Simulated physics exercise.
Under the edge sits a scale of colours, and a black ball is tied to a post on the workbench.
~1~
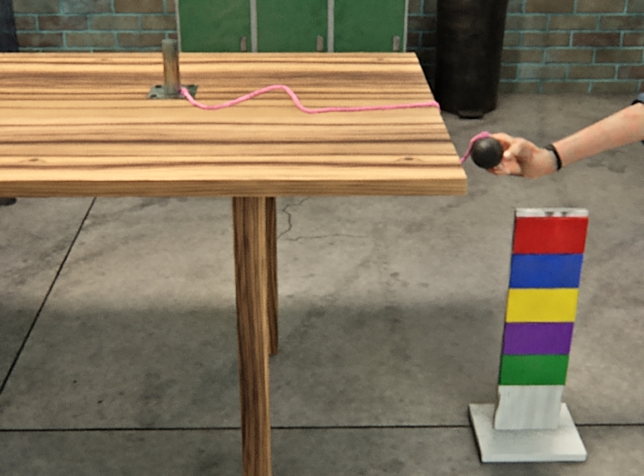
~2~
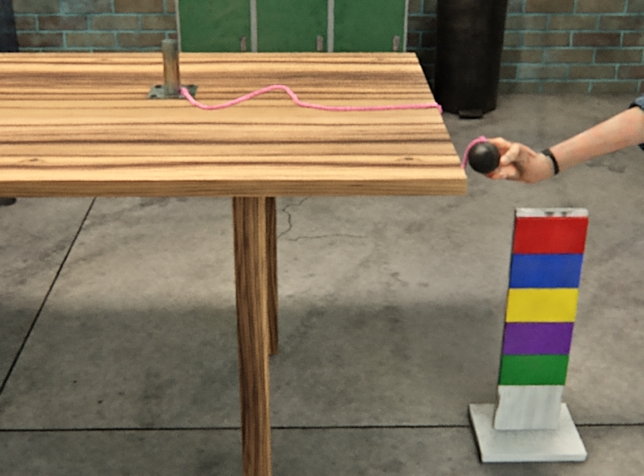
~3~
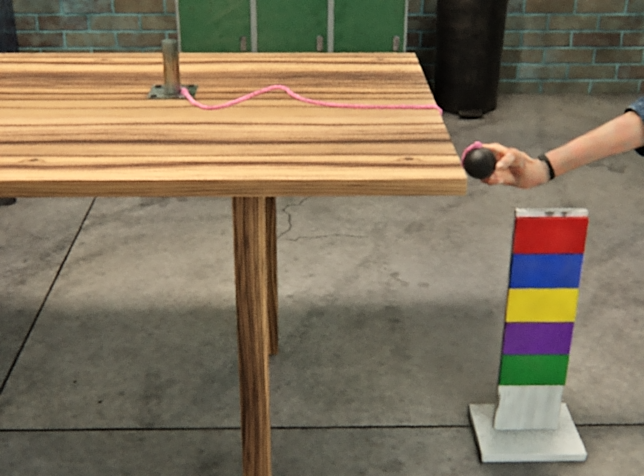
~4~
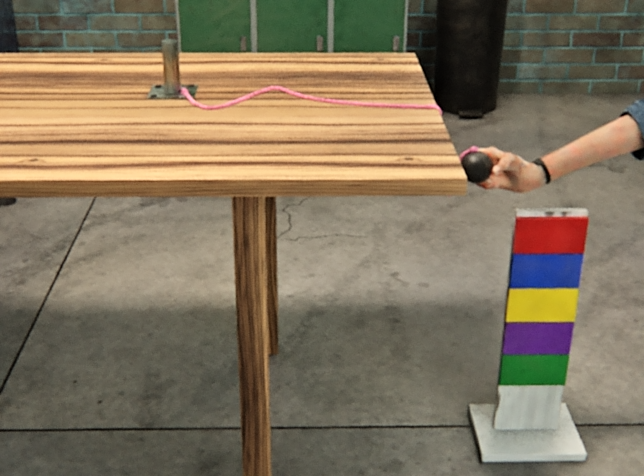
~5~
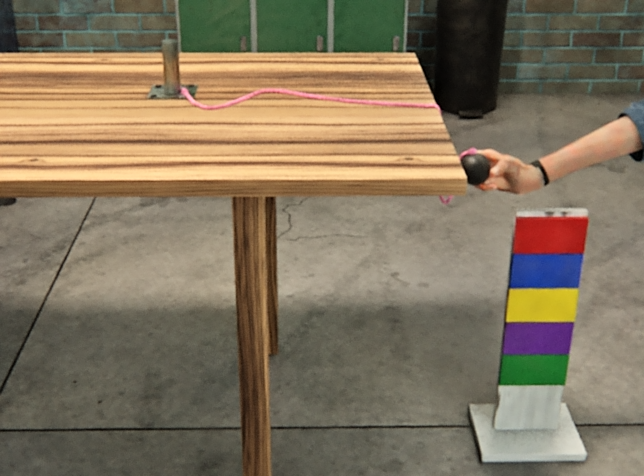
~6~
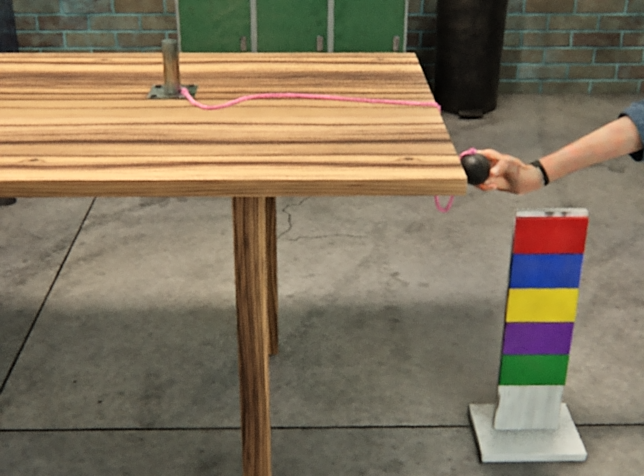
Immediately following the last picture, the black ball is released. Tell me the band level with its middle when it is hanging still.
That is the purple band.
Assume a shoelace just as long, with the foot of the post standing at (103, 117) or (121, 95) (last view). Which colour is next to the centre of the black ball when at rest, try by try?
Result 1: Yellow. Result 2: Yellow.
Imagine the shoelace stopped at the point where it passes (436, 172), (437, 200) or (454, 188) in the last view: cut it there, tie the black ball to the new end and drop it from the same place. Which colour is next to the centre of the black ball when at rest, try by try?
First cut: Red; second: Blue; third: Yellow.
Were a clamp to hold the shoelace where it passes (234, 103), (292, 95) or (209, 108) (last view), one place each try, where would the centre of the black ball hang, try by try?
It ends up near (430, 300) the first time, (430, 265) the second and (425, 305) the third.
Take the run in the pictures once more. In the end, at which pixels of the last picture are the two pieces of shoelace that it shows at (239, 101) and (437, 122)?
Roughly at (285, 96), and the other roughly at (434, 169).
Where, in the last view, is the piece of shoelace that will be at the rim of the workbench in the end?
It's near (384, 102) in the last picture.
Soon after, ball near (441, 311); level with yellow.
After that, ball near (409, 328); level with purple.
In the end, ball near (421, 334); level with purple. The purple one.
